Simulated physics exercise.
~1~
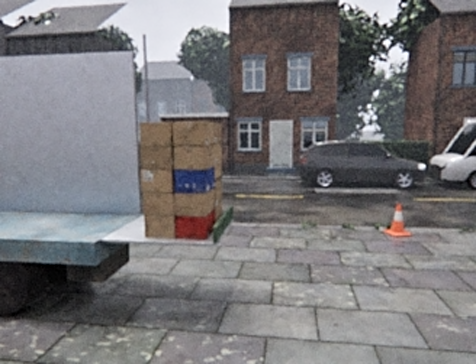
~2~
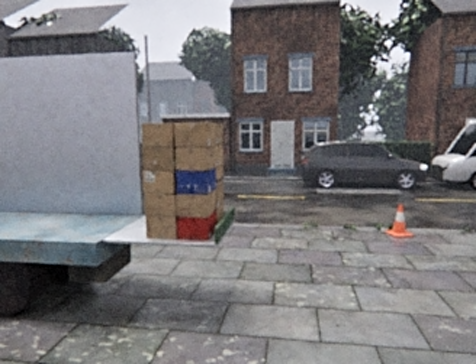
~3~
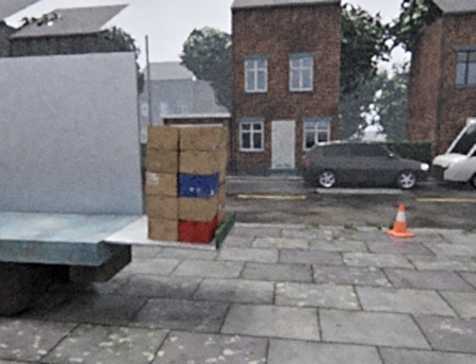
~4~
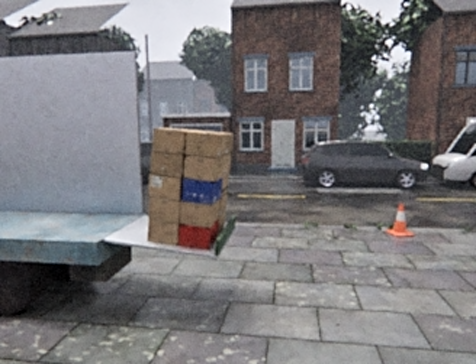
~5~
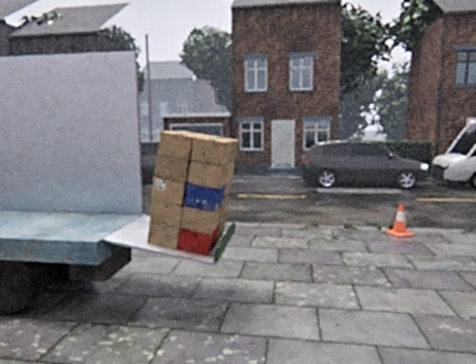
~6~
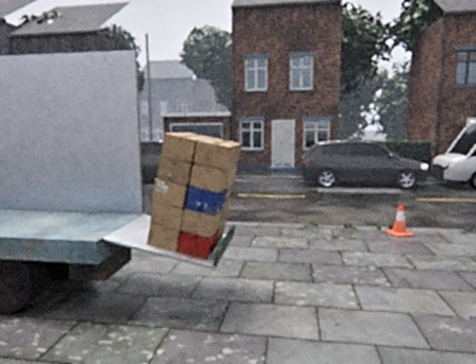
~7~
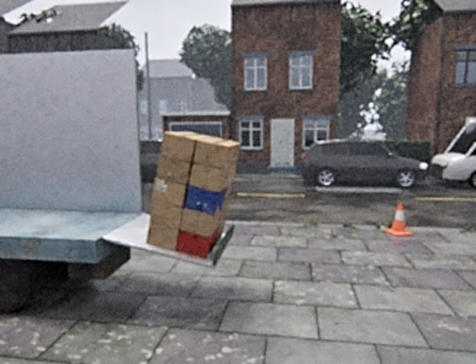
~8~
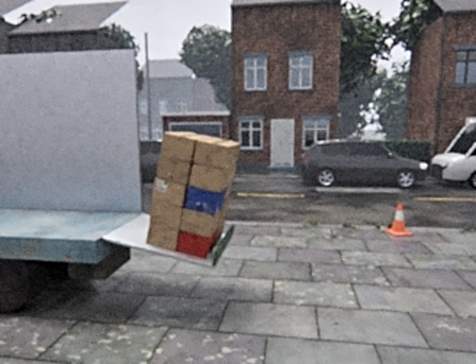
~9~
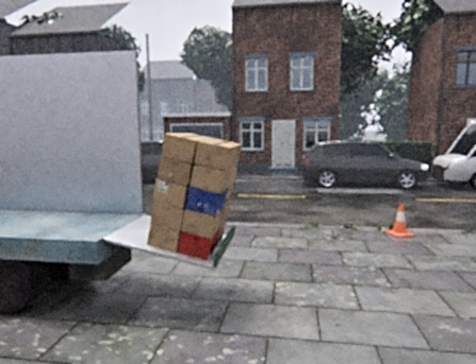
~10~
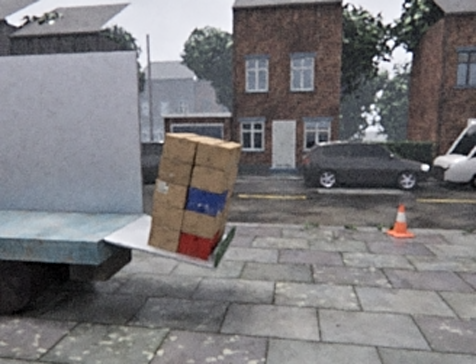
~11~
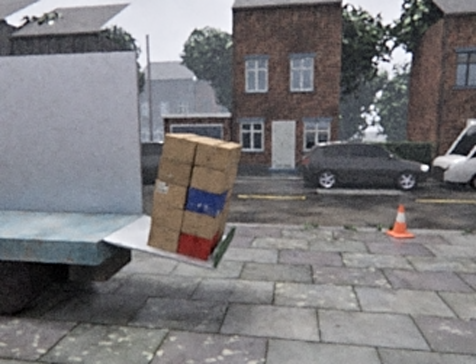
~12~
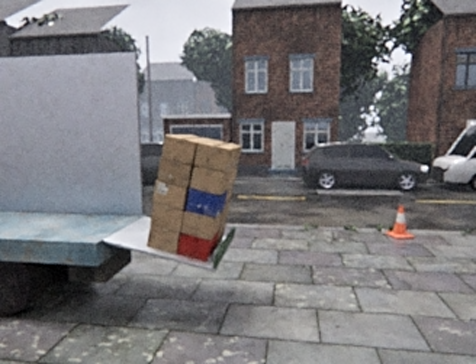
The clip opens on a stack of brown cartons standing on the level tail lift of a lorry at the left, one with a blue label and one with a red label below it. Across the wet street are a brick house, a dark parked car and an orange traffic cone. The outer edge of the platform then begins to dip to the right, and the stack leans over with it. The tilt soon stops at a modest slope. The cartons stay packed together against the lip, and at the end the leaning stack remains aboard, with none fallen.
